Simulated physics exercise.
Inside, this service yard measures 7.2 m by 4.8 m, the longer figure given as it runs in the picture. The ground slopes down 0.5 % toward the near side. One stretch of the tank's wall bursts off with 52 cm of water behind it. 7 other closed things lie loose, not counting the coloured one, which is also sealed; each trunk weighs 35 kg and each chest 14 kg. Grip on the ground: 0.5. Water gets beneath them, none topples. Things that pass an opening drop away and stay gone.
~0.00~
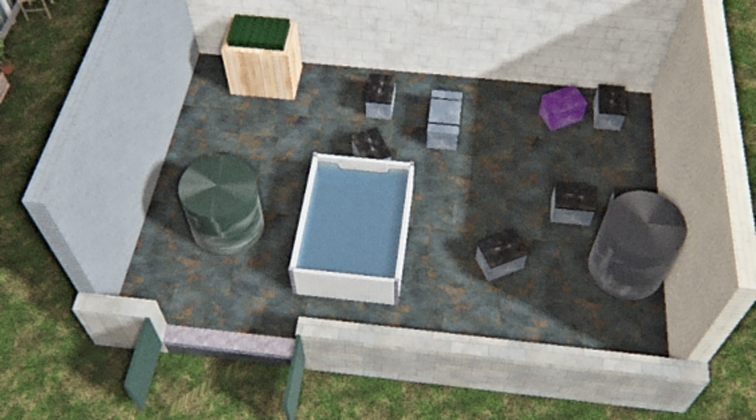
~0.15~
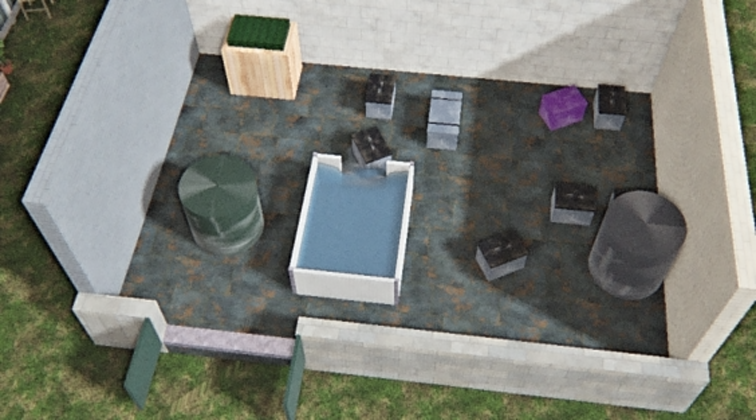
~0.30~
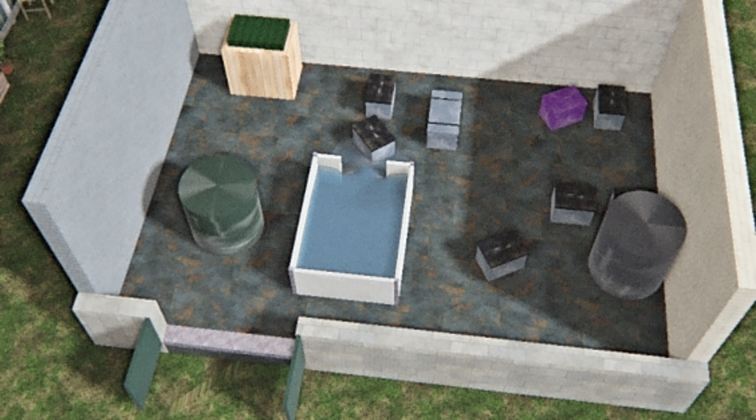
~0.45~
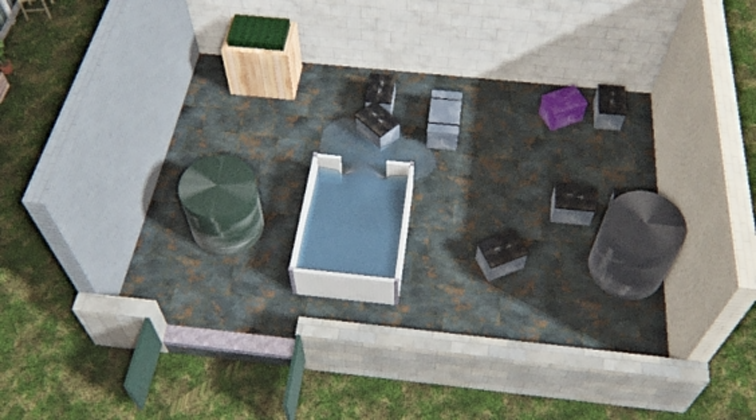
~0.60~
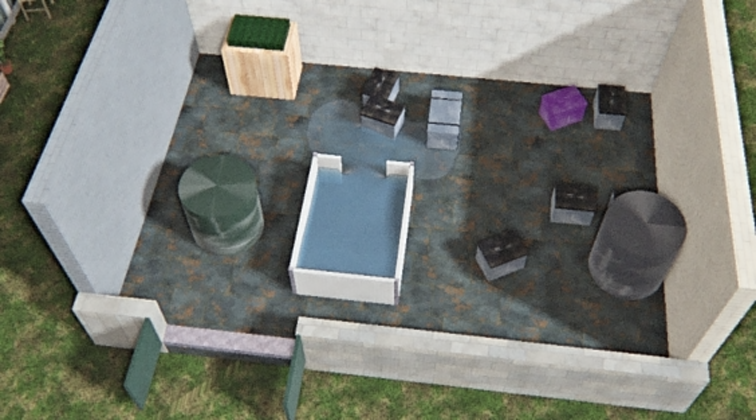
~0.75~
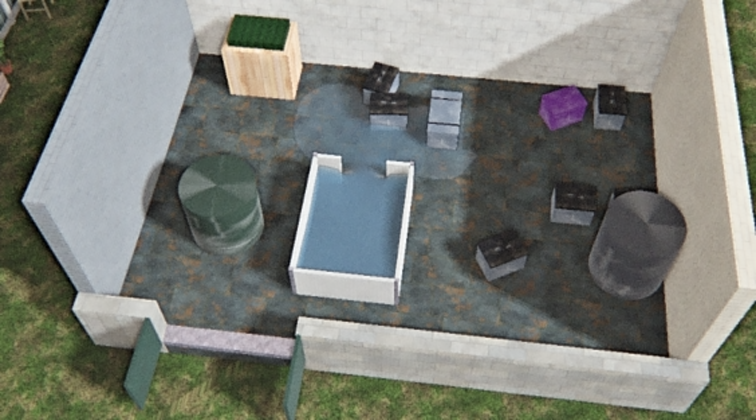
The far wall of a white tank burst open in a walled yard, and water spread out behind it, pushing one dark box back against another and nudging that one, while the purple chest stayed still.
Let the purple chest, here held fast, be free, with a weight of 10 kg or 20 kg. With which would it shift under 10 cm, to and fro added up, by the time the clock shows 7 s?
I expect the heavier figure to be needed.
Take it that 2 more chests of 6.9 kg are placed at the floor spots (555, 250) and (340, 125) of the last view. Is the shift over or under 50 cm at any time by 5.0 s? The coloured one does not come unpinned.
The first is within the limit, the second over the limit.
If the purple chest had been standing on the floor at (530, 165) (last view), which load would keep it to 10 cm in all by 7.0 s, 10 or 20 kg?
Short version: The lighter already works.
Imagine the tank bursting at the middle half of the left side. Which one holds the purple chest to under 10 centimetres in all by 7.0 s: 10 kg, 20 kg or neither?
Then I'd expect the light mass to do.
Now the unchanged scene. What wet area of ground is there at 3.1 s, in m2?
My estimate is roughly 14 m2.
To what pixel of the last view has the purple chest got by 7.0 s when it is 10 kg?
Near (591, 140).
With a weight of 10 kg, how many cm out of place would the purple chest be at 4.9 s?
80 cm.
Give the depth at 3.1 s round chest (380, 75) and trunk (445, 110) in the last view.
Depth approx. 14 cm / 4 cm.
After 1.4 s the purple chest would be 0 cm from its start with 10 kg and 0 cm from its start with 20 kg; 0 cm of water round it then.
After 3.1 s the purple chest would be 15 cm from its start with 10 kg and 0 cm from its start with 20 kg; 4 cm of water round it then.
After 4.9 s the purple chest would be 83 cm from its start with 10 kg and 0 cm from its start with 20 kg; 5 cm of water round it then.
After 7.0 s the purple chest would be 83 cm from its start with 10 kg and 0 cm from its start with 20 kg; 6 cm of water round it then.
